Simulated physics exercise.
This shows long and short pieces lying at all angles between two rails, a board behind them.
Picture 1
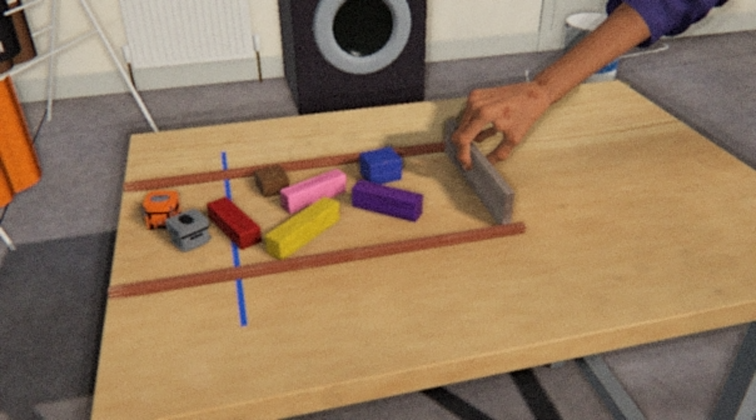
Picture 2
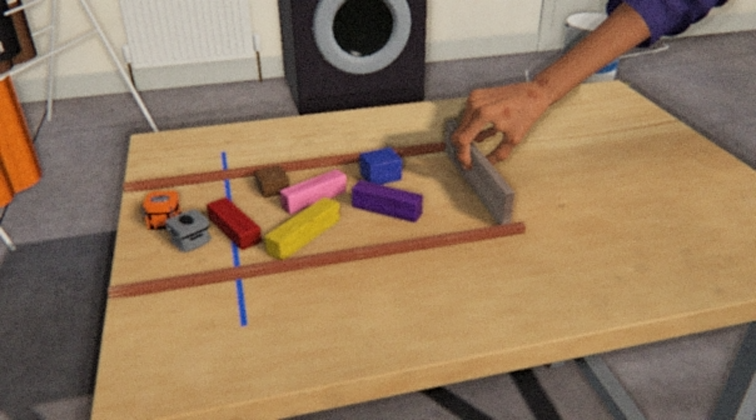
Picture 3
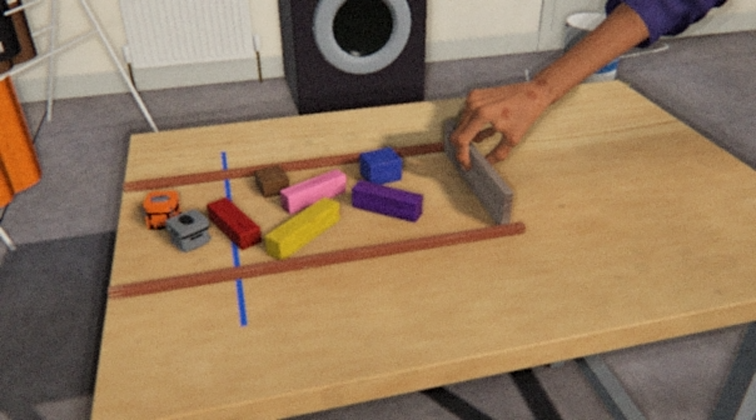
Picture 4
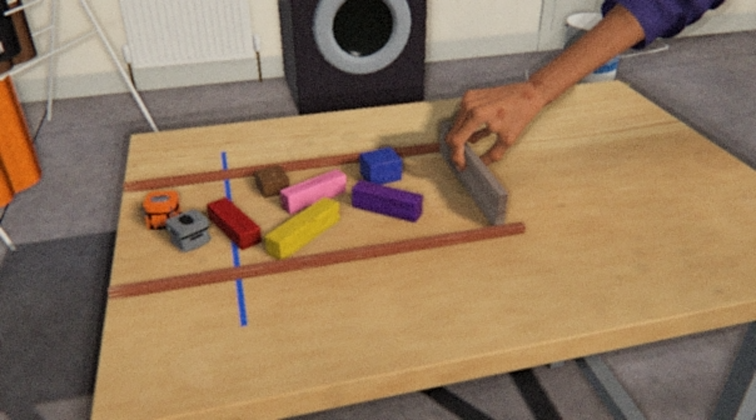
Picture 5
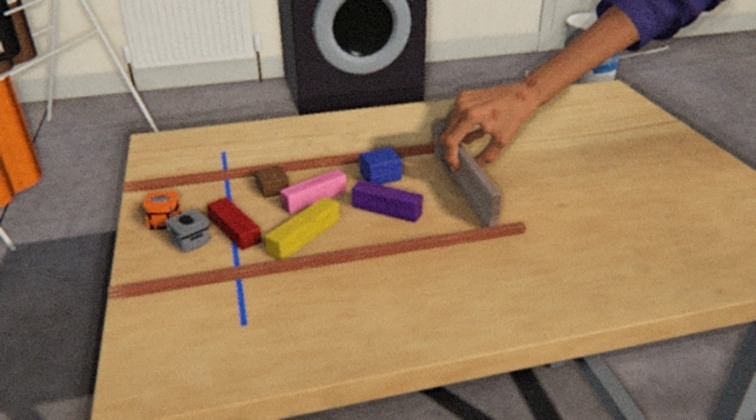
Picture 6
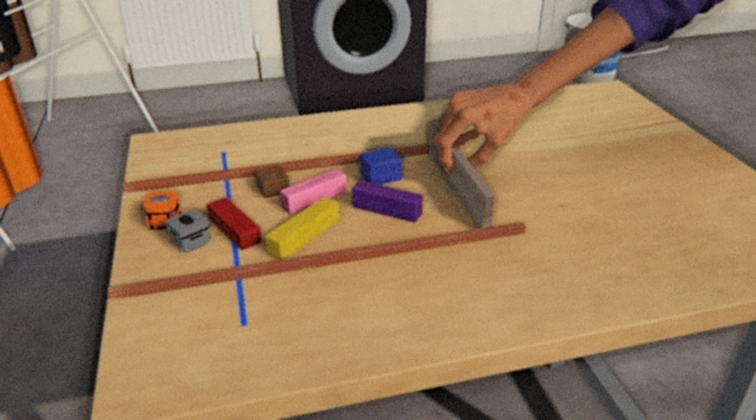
A grey board, held upright by a hand reaching in from the right, slides slightly left across a wooden table between two rails, toward scattered coloured blocks and two small cases, which stay still near a blue line.
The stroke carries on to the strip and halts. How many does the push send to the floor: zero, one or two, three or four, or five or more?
Outcome: The number that fall off is zero.
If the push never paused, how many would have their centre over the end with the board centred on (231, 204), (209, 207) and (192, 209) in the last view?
In that order 0, 1 and 2.
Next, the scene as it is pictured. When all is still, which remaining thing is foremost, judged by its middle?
The grey case.
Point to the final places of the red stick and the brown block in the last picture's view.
The red stick at (161, 240), the brown block at (177, 192).
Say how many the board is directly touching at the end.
It touches 2.
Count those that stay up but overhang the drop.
0 of them.
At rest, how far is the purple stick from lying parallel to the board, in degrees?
Some 0 degrees.
Soon after, none off yet; orange case at rest near (163, 210); grey case at rest near (190, 231); red stick at rest near (234, 223).
At rest, the number that fall off is zero.
